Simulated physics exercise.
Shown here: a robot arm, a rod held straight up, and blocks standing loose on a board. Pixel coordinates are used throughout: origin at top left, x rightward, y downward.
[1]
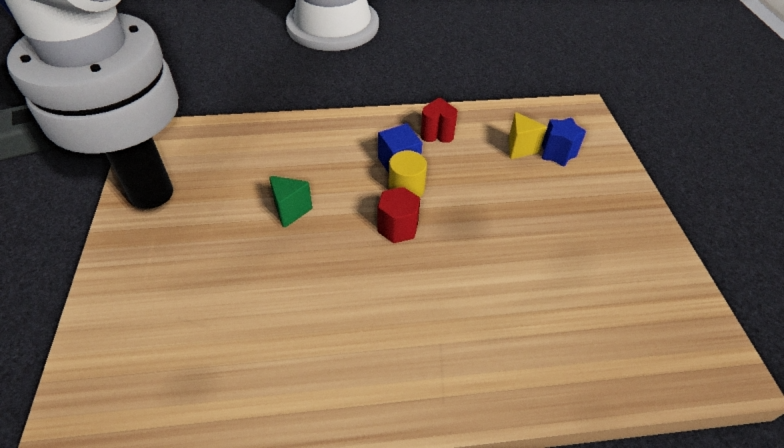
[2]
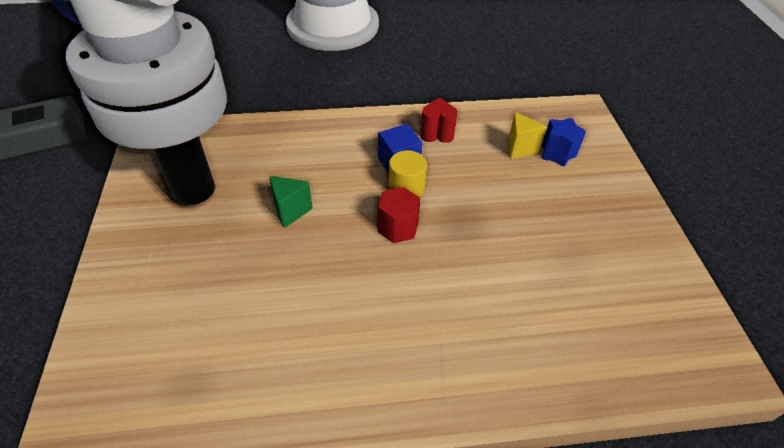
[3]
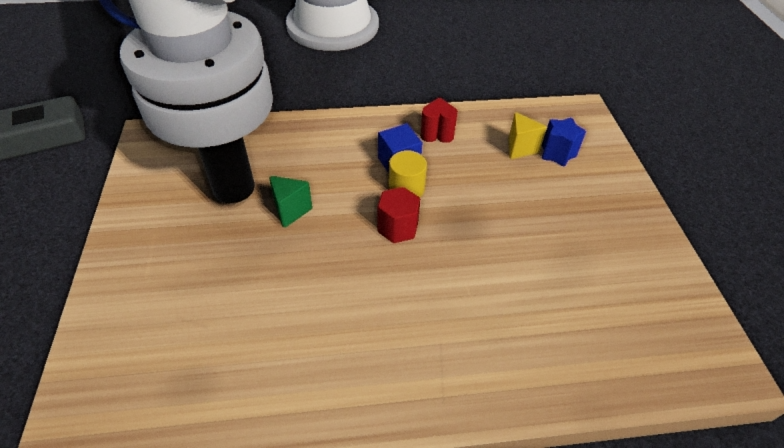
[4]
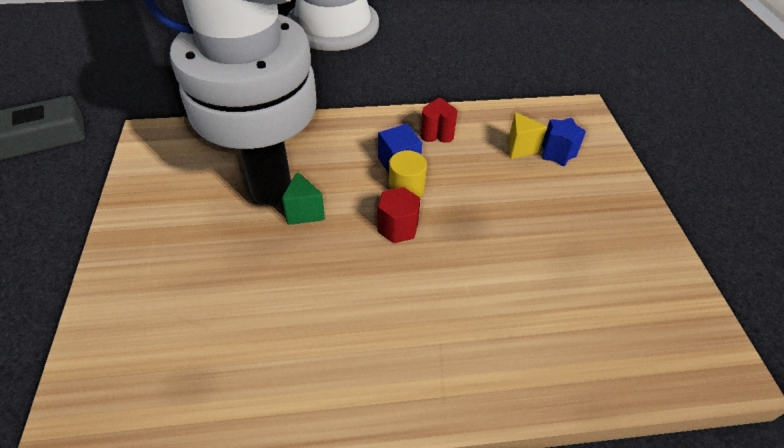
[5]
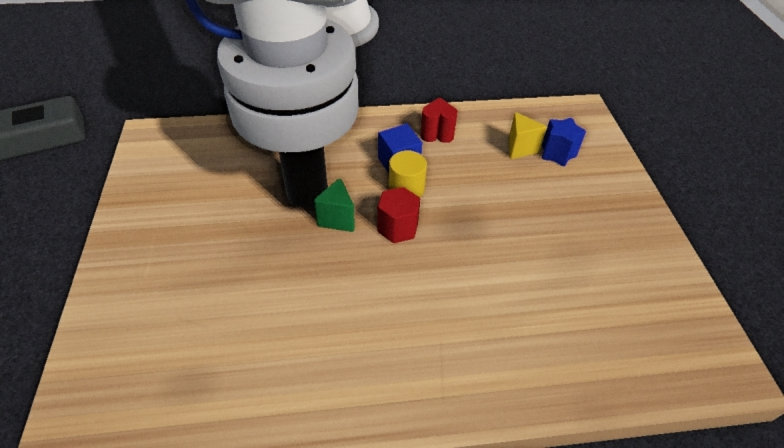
A grey and white robot arm with a black upright rod reaches over a pale wooden board on a dark surface, seen from above at a steady angle. A green triangular block sits left of a red six-sided block, yellow cylinder and blue block, with more red, yellow and blue pieces behind and to the right. The rod slides rightward, meets the green block, and pushes it, turning, toward the red one.
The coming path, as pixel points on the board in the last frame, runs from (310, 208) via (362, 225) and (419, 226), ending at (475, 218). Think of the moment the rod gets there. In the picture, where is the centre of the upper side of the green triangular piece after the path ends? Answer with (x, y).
Located at (414, 231).
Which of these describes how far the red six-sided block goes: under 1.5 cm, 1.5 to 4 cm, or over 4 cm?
Band: Over 4 cm.
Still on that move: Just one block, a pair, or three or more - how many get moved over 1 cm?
My guess is two.
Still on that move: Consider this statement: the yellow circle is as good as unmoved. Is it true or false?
My answer: True.
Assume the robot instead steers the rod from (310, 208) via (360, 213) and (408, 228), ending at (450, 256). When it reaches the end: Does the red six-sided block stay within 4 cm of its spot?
No, it doesn't check out.
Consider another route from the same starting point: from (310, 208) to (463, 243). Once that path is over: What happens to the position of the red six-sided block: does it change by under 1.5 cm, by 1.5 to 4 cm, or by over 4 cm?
Distance: Above 4 cm.
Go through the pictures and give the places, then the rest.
Lower end of the rod at (153, 195), tops of blocks, green triangular piece at (286, 186), red six-sided block at (399, 202), yellow circle at (408, 162), in the first frame.
Rod at (195, 192), blocks as before, in the second frame.
Rod at (235, 190), blocks as before, in the third frame.
Rod at (272, 191), green triangular piece at (301, 188), in the fourth frame.
Rod at (308, 194), green triangular piece at (336, 194), red six-sided block at (399, 202), yellow circle at (408, 162), in the fifth frame.
The first path, step by step. One third of the way, rod at (362, 212); green triangular piece at (388, 219); red six-sided block at (415, 206), turned 40° anticlockwise.
Two thirds of the way, rod at (421, 213); green triangular piece at (414, 231), turned 35° clockwise; red six-sided block at (463, 212), turned 60° anticlockwise.
At the end, rod at (478, 204); green triangular piece at (414, 231), turned 35° clockwise; red six-sided block at (508, 219); yellow circle not moved.
